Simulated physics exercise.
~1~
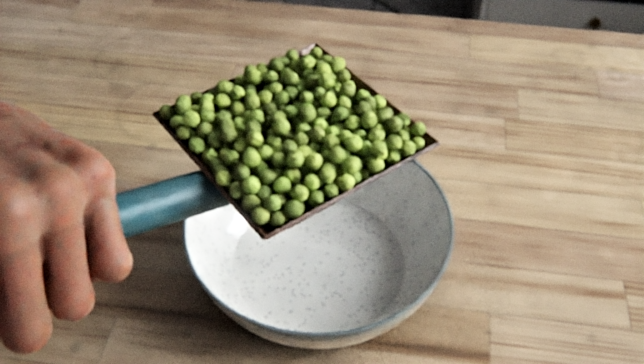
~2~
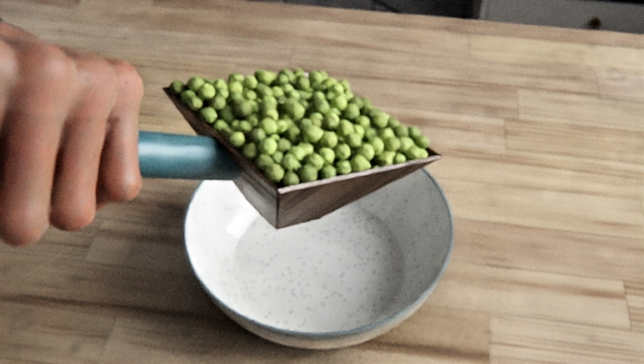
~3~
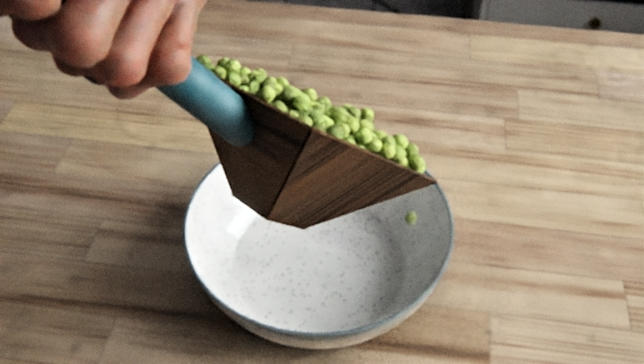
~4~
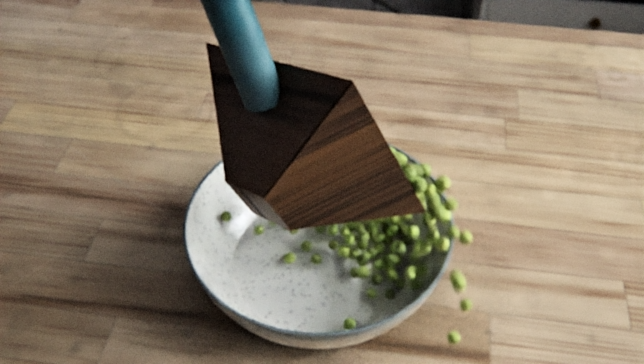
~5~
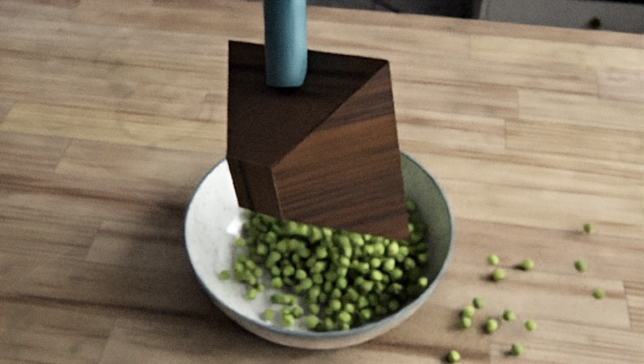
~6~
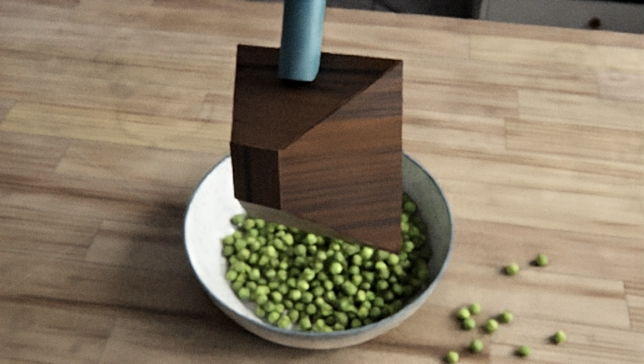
A hand tips a scoop of green peas into a bowl, spilling some onto the table.
